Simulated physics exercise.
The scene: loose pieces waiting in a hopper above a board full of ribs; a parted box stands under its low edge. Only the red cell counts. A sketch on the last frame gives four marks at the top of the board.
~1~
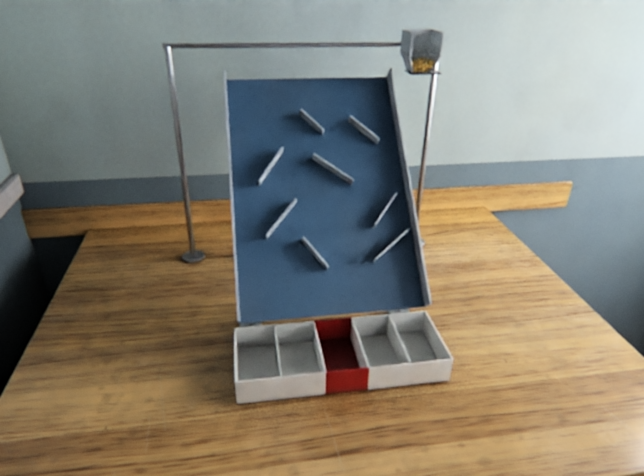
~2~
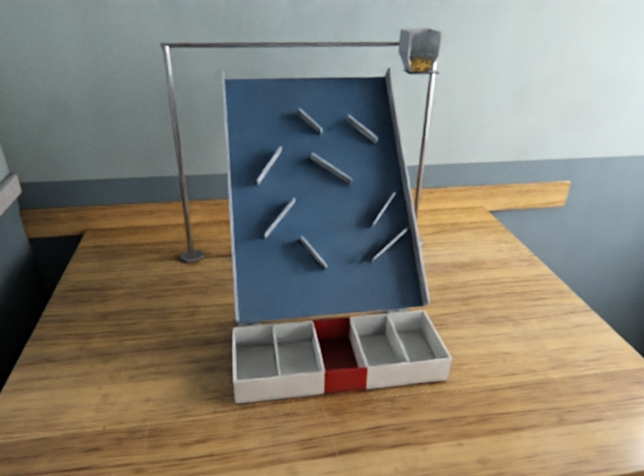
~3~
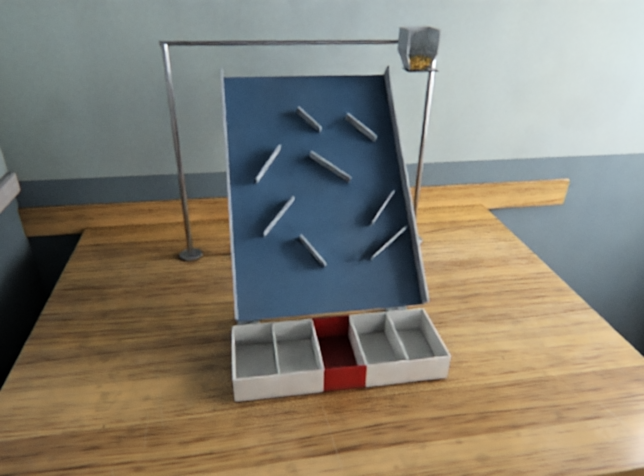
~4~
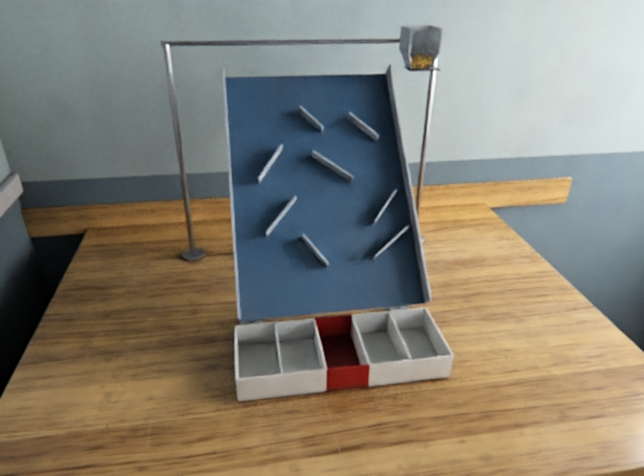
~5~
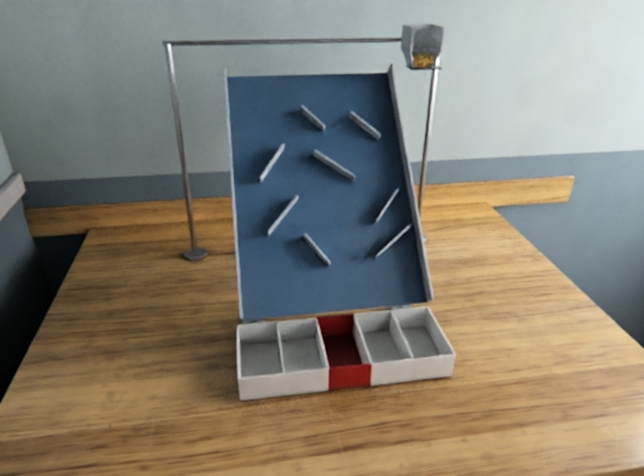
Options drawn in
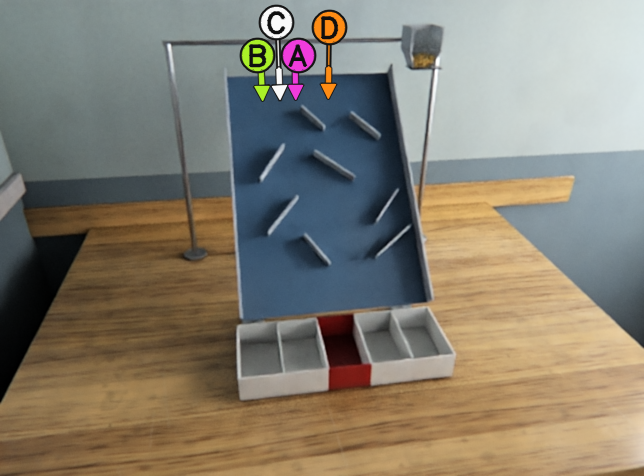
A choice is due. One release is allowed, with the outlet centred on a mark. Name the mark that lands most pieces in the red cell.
The answer is mark D.
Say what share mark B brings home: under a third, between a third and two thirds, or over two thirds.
Mark B gives under a third.
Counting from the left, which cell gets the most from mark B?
The first from the left.
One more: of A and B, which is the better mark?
A it is.
On the marked copy, mark A meets the board at (295, 94); mark B meets the board at (262, 95); mark C meets the board at (279, 94); mark D meets the board at (328, 93).
Choosing A, a small share in the red cell, the bulk in other cells.
Choosing B, none at all in the red cell, all but a few in other cells.
Choosing C, a small share in the red cell, all but a few in other cells.
Choosing D, close to half in the red cell, close to half in other cells.
